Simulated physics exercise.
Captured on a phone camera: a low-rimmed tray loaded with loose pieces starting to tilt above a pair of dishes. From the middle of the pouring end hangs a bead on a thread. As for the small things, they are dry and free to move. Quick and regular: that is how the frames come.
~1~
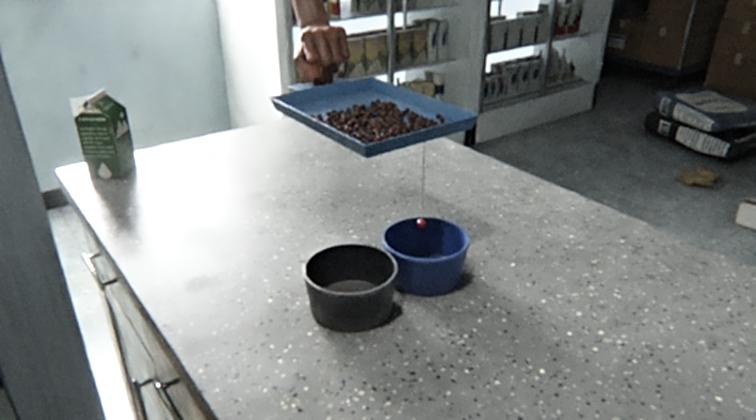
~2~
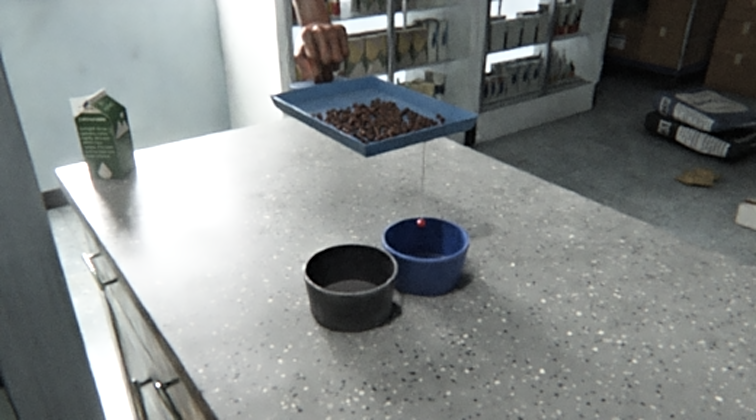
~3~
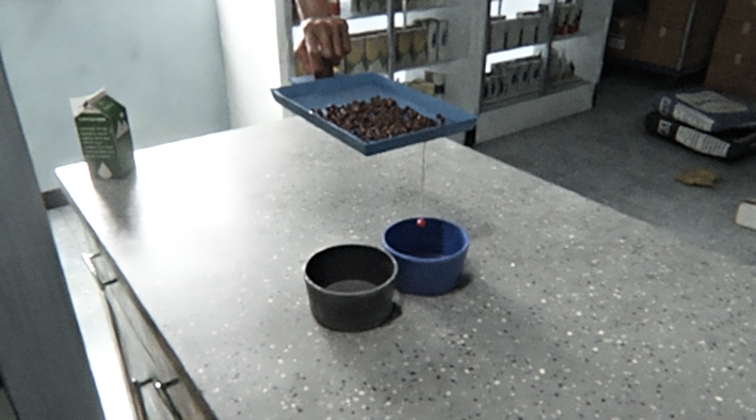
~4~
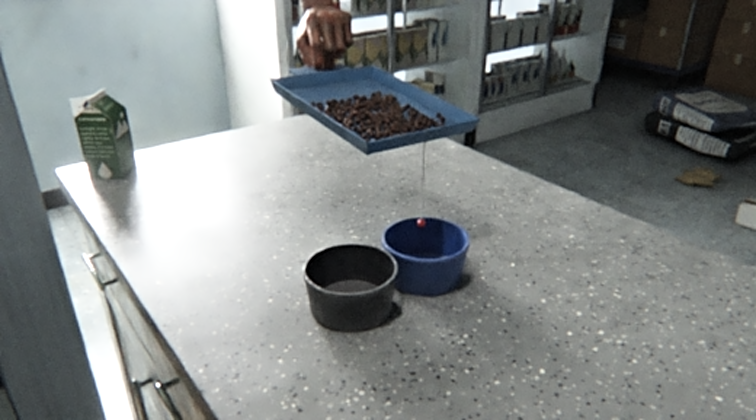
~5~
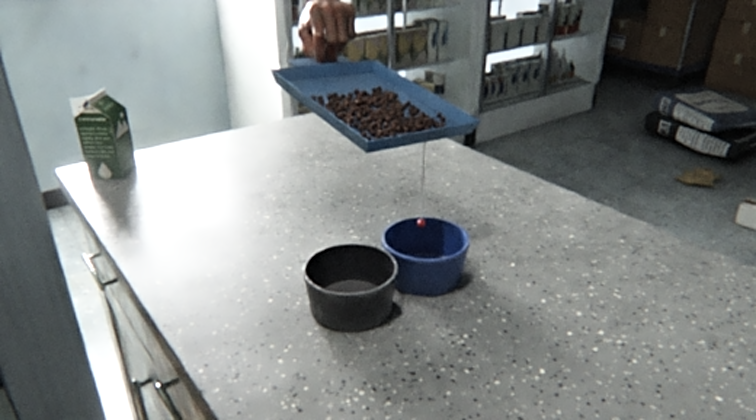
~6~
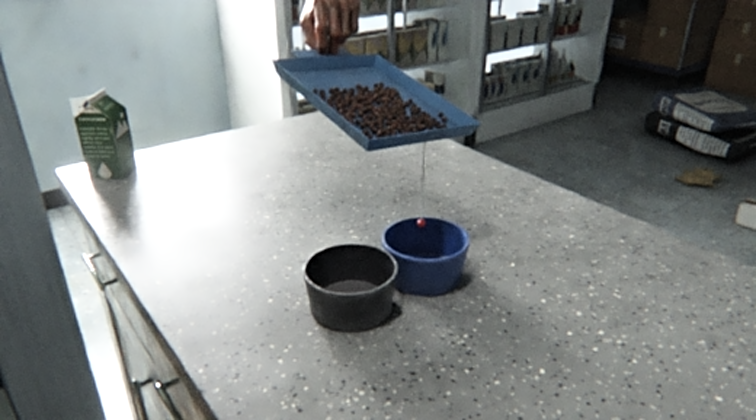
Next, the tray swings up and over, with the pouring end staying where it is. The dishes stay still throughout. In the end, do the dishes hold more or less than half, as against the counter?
Most of the load misses the dishes.
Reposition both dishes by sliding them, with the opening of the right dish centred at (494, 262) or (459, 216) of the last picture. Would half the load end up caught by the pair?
Well, the minor share the first time and the bulk the second time.
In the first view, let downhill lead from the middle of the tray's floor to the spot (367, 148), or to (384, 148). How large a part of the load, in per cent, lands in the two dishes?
The first try yields 90 percent and the second 90 percent.
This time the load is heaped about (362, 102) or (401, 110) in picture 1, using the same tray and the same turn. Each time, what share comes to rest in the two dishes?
About 10 %, then about 10 %.
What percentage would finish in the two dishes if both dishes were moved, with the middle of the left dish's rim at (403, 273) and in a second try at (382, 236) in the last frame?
It would be roughly 50 per cent, followed by roughly 60 per cent.
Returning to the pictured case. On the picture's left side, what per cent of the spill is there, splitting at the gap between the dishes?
Left share: Some 0 per cent.
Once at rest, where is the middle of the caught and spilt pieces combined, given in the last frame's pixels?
Near (493, 256).
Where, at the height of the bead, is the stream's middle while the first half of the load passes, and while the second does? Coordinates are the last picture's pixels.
Roughly at (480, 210) first, and then at (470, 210).
Soon, tray tipped steeply; all on the tray.
A while on, tray tipped right over; a stray few on the tray; about a quarter in the right dish; about two thirds outside both; a small part in the air.
Towards the end, tray tipped past a quarter turn; about a quarter in the right dish; most outside both.
Finally, tray tipped past a quarter turn; none in the left dish; about a quarter in the right dish; most outside both.
